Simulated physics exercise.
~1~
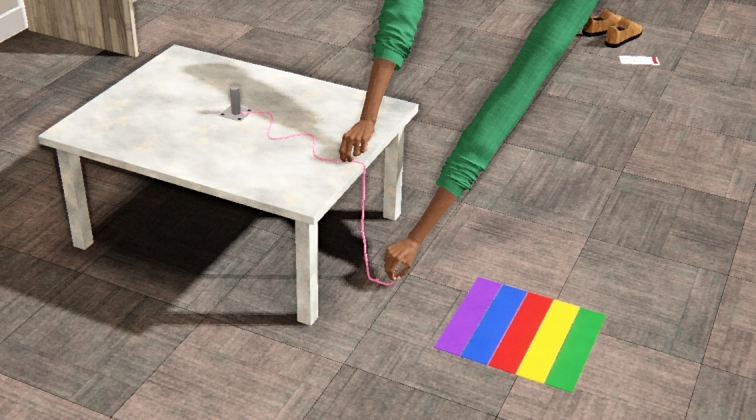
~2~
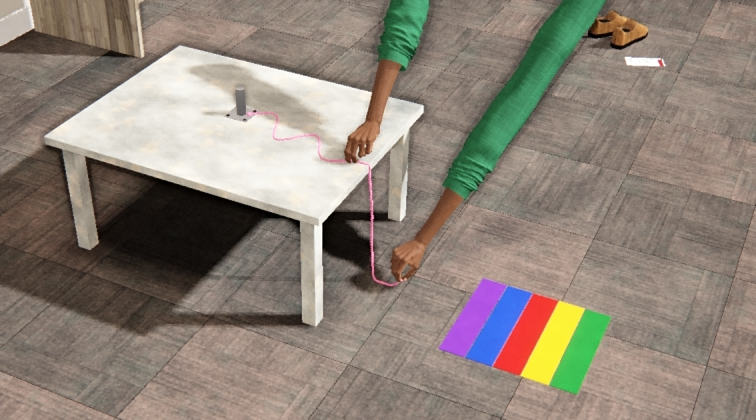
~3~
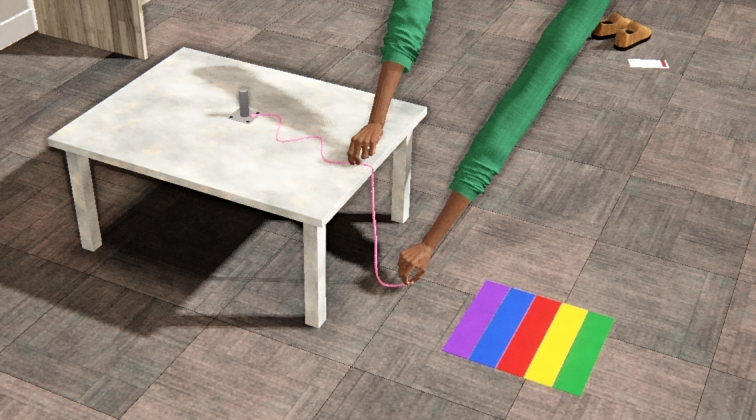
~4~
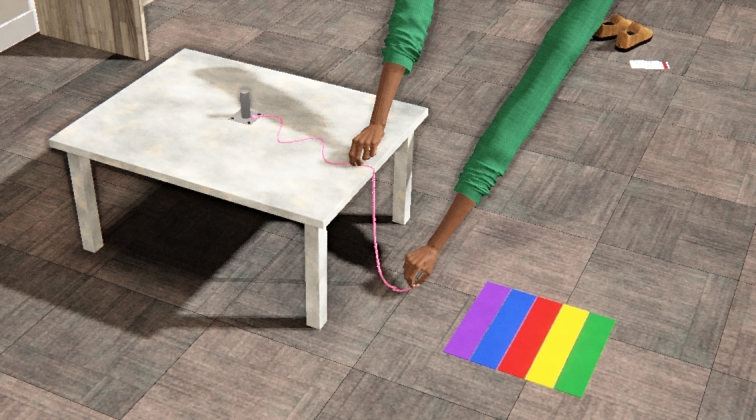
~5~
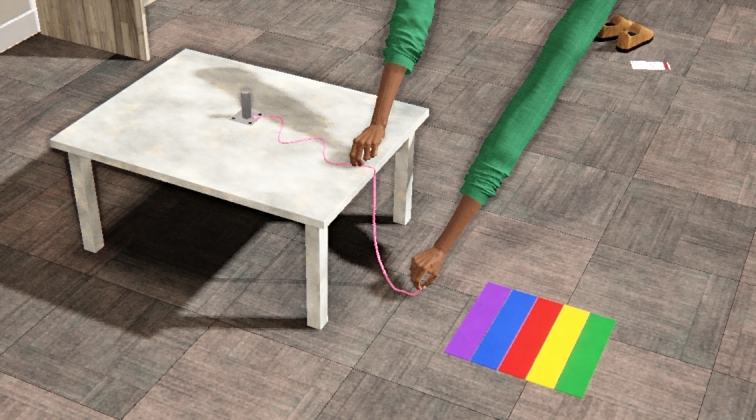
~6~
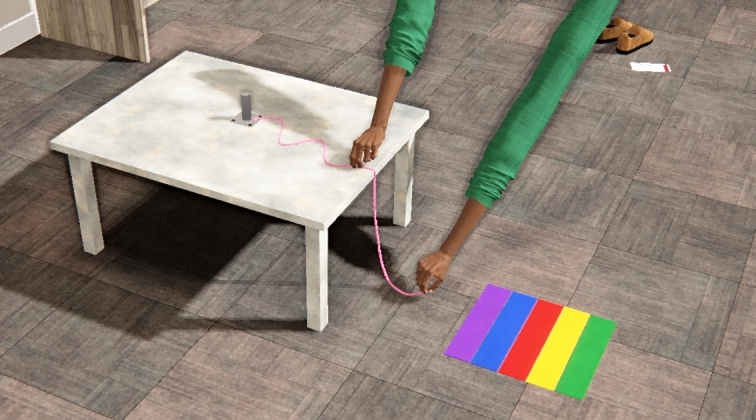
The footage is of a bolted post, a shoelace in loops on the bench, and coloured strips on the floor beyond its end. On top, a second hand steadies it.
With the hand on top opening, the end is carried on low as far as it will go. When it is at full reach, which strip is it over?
It is over the yellow strip.
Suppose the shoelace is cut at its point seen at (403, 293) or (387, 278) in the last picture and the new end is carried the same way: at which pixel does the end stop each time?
Try one: (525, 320); try two: (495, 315).
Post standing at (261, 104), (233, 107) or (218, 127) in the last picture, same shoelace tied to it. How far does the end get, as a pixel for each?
The first try gives about (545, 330), the second about (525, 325) and the third about (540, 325).
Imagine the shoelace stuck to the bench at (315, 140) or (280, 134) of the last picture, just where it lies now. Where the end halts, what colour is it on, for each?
Try by try: Blue, then red.
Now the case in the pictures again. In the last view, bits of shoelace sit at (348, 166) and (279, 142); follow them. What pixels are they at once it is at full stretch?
At (402, 192), then (310, 142).
A little later, end near (514, 319); over blue.
Next, end near (543, 328); over red.
When it is tight, end near (560, 333); over yellow. Over yellow.
